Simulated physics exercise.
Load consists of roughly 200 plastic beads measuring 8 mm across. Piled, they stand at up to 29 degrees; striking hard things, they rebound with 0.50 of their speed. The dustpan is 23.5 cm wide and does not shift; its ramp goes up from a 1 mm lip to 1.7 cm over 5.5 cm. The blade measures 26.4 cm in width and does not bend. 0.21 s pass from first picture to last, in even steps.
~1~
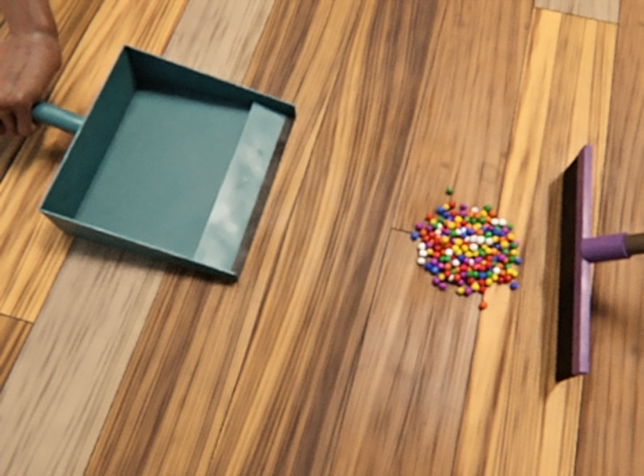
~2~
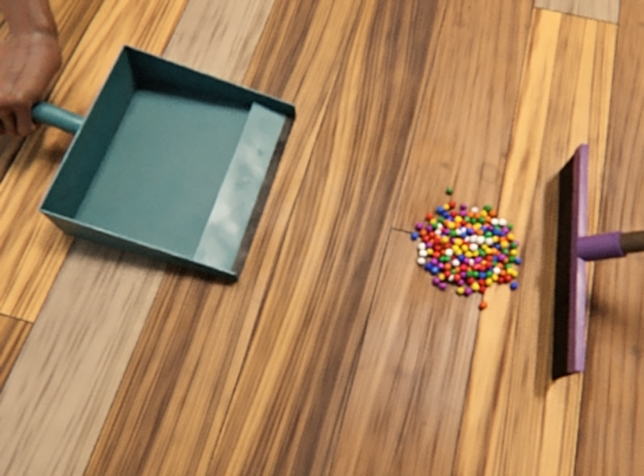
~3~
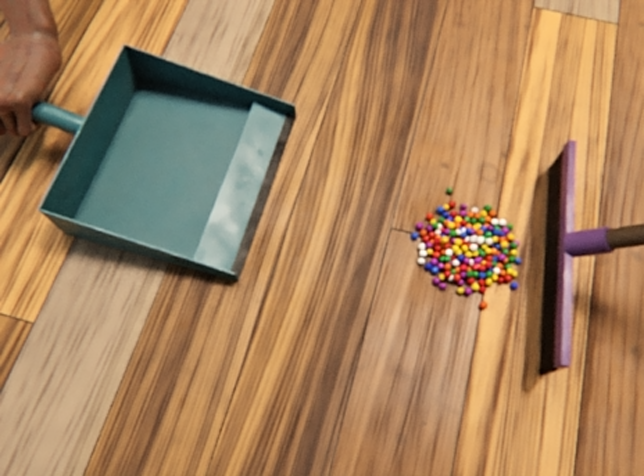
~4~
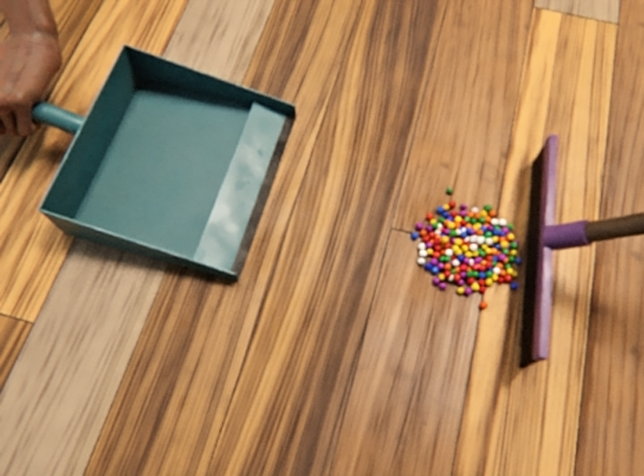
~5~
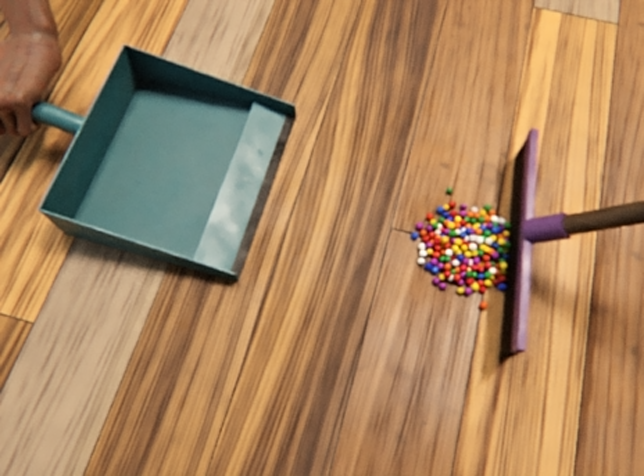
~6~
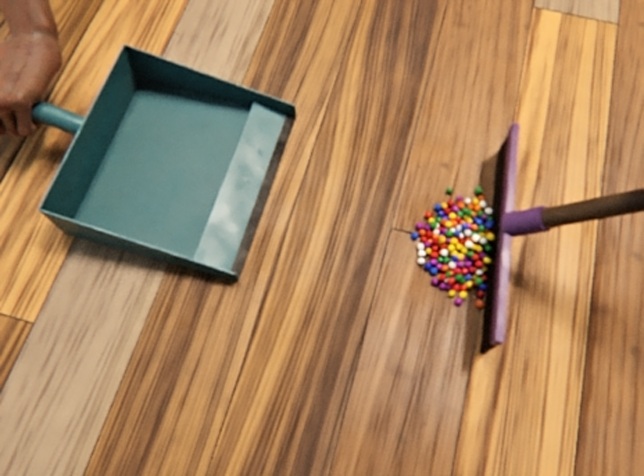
A purple broom blade slides left across the wooden floor and pushes into colourful beads.
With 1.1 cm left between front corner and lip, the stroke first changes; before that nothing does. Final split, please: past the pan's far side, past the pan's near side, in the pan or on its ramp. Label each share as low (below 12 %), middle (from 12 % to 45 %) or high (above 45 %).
Far side - low; near side - low; pan - middle.
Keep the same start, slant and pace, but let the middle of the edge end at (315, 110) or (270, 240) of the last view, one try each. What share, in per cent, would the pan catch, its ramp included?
Around 20 per cent, and around 40 per cent.
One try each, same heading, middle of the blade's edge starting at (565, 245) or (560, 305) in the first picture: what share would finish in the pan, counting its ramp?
Estimates: 30 percent and 40 percent.
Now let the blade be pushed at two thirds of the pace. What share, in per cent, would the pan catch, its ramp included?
I'd put it at roughly 30 per cent.
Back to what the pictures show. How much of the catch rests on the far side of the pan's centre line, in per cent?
Around 60 percent.
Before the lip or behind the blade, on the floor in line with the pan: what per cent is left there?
I'd say close to 50 per cent of them.
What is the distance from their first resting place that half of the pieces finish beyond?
Median: Approx. 26 cm.
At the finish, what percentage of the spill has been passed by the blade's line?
Some 0 percent of it.
Then, 0.23 s after the last picture, middle of the blade 15 cm from the lip; 0 % over the lip, far side 0 %, near side 0 %.
Then, 0.39 s after the last picture, middle of the blade 6 cm from the lip; 0 % over the lip, far side 0 %, near side 5 %.
Then, 0.67 s after the last picture, middle of the blade 2 cm from the lip; 40 % over the lip, far side 5 %, near side 10 %.
In the end, far side 5 %, near side 10 %, pan 40 %, in front of the lip or behind the blade 50 %.
